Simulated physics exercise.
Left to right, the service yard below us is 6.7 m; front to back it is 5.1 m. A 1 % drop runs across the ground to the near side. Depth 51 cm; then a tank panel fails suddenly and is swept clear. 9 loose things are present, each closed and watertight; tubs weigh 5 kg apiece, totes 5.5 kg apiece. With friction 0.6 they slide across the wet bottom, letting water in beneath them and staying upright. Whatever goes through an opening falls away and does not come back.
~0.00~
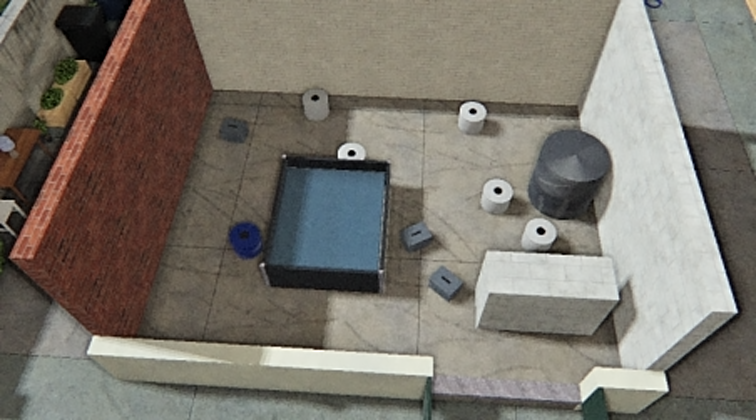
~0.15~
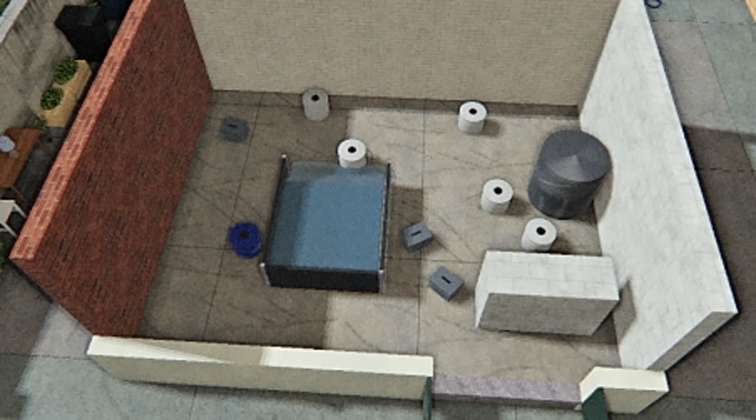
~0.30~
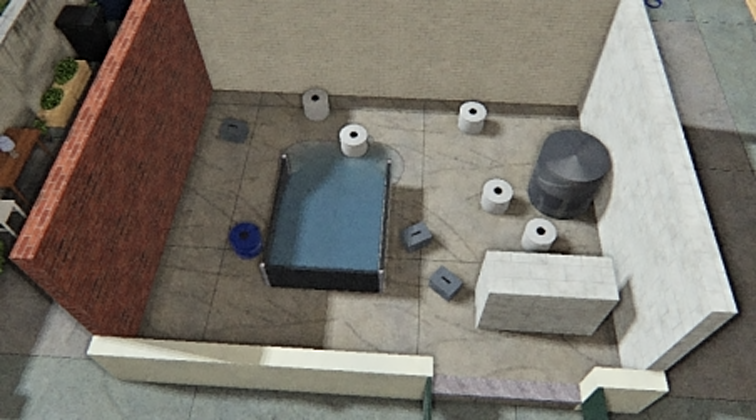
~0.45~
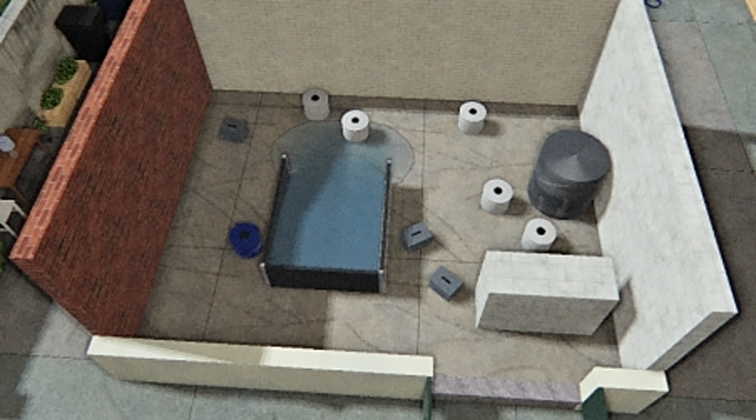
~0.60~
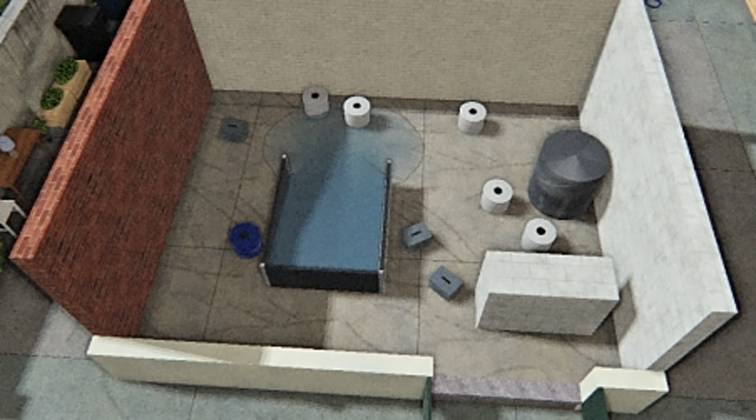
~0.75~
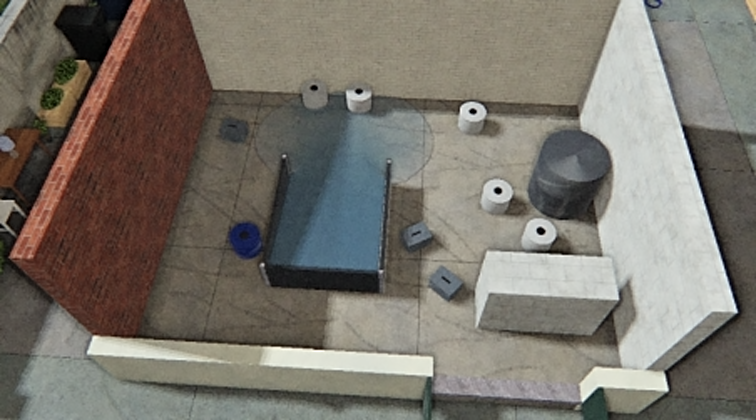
In a walled yard, water spread out from the open far side of a dark-sided pool across the paving, and a white cylinder there slid back toward the rear wall beside another one.
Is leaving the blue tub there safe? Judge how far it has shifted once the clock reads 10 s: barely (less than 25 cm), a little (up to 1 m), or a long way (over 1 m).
It has shifted a long way.
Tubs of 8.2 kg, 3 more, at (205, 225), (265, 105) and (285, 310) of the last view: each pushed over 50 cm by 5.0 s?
Lab note - in order: Above threshold / above threshold / below threshold.
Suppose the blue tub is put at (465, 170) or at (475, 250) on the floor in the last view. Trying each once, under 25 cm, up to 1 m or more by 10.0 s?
First it is swept away, then it is swept away.
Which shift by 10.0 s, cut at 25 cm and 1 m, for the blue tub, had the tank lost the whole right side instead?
The blue tub remains where it was.
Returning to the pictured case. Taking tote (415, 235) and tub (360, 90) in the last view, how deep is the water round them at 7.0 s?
I'd put it at 2 cm and 7 cm respectively.
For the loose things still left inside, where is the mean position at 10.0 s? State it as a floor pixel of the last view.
Mean floor pixel: About (456, 289).
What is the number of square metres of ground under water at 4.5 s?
Roughly 24 m2.
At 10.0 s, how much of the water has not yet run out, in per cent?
Somewhere near 96 percent, give or take.
After 2.0 s the blue tub is near (244, 235), 0.0 m from its start, aground; 0 of 9 are out; 2 afloat.
After 4.5 s the blue tub is near (252, 256), 0.4 m from its start, aground; 0 of 9 are out; 3 afloat.
After 7.0 s the blue tub is near (301, 312), 1.5 m from its start, afloat; 0 of 9 are out; 5 afloat.
After 10.0 s the blue tub is near (411, 319), 2.8 m from its start, afloat; 0 of 9 are out; 7 afloat.
